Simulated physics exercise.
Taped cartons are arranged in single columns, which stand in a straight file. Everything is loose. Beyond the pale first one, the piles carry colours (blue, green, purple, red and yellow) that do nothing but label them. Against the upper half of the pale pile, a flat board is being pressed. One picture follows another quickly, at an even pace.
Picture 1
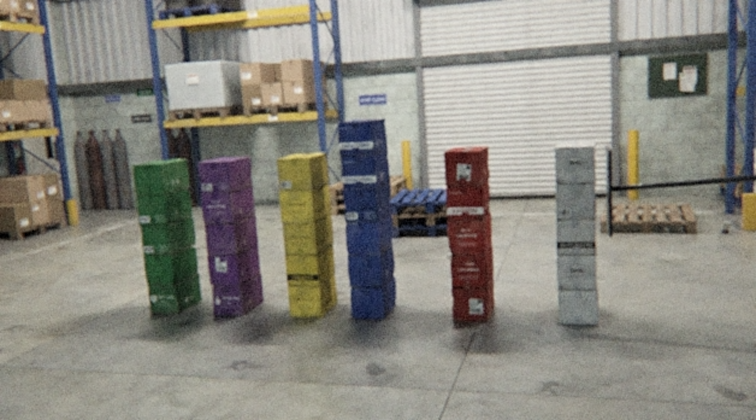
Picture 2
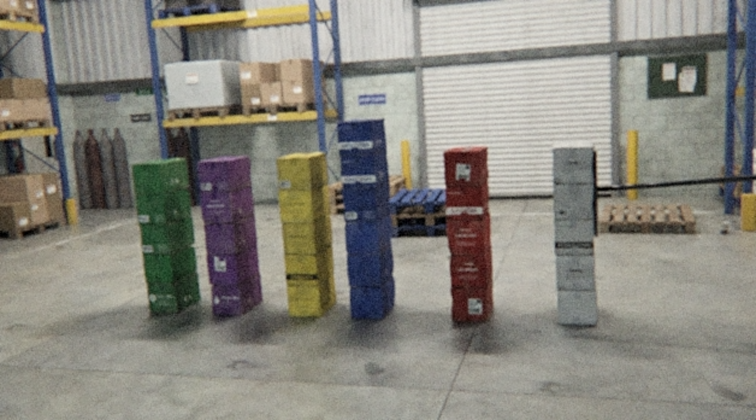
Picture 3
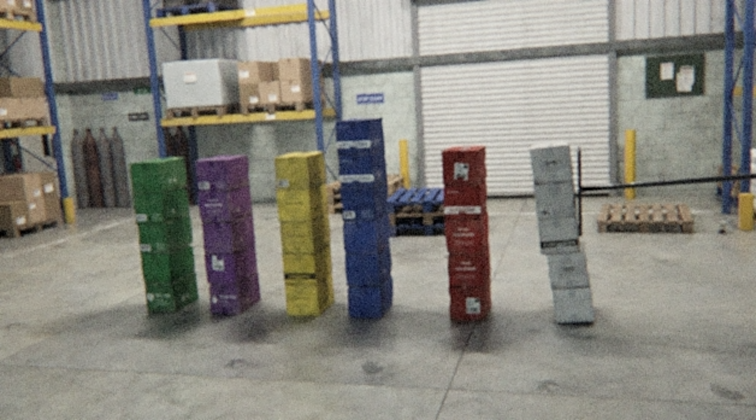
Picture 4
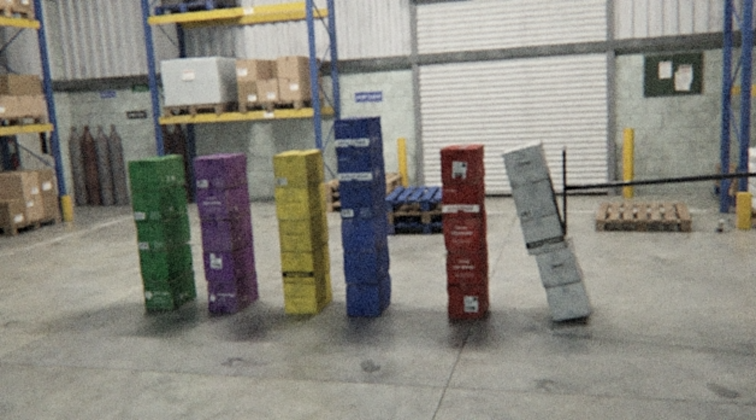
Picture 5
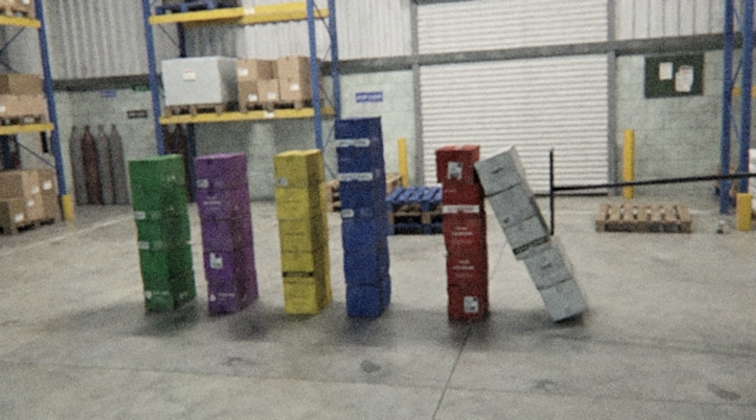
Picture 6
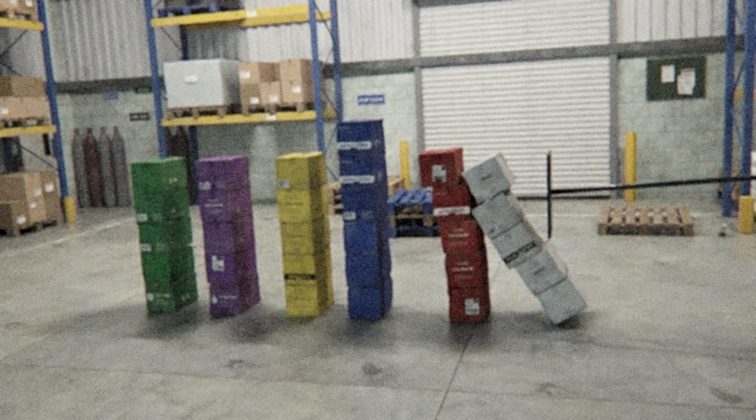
A flat board pushes the pale carton stack leftward until it leans against the red stack.
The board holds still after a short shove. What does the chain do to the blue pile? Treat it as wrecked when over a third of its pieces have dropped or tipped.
It knocks it over.
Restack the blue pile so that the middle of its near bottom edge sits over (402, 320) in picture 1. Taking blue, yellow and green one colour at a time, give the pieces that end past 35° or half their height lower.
Blue 6, yellow 5, green 5.
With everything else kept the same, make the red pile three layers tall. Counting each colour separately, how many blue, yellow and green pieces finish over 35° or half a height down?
Tally - blue 5, yellow 4, green 5.
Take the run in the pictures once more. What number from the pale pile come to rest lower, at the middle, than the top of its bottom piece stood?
Of the pale pieces, the number is 2.
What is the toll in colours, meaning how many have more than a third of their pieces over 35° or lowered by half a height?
Count: 5.
Shortly afterwards, 5 of the pale pile down; none of the 6 blue cartons down (0 of 26 in all colours); top blue carton a little from its place; top red carton tilted clearly.
Next, 5 of the pale pile down; none of the 6 blue cartons down (5 of 26 in all colours); top blue carton tilted clearly; top yellow carton tilted a little.
Some moments later, 5 of the pale pile down; 6 of the 6 blue cartons down (16 of 26 in all colours); top blue carton tilted well over, about its own height lower; top red carton tilted steeply, some two heights lower.
Afterwards, 5 of the pale pile down; 6 of the 6 blue cartons down (26 of 26 in all colours); top blue carton on its side; top green carton tilted steeply, some three heights lower.
In the end, 5 of the pale pile down; 6 of the 6 blue cartons down (26 of 26 in all colours); top blue carton upside down; top purple carton upside down. From the last view, middles, top blue carton near (181, 235), top purple carton near (12, 260).
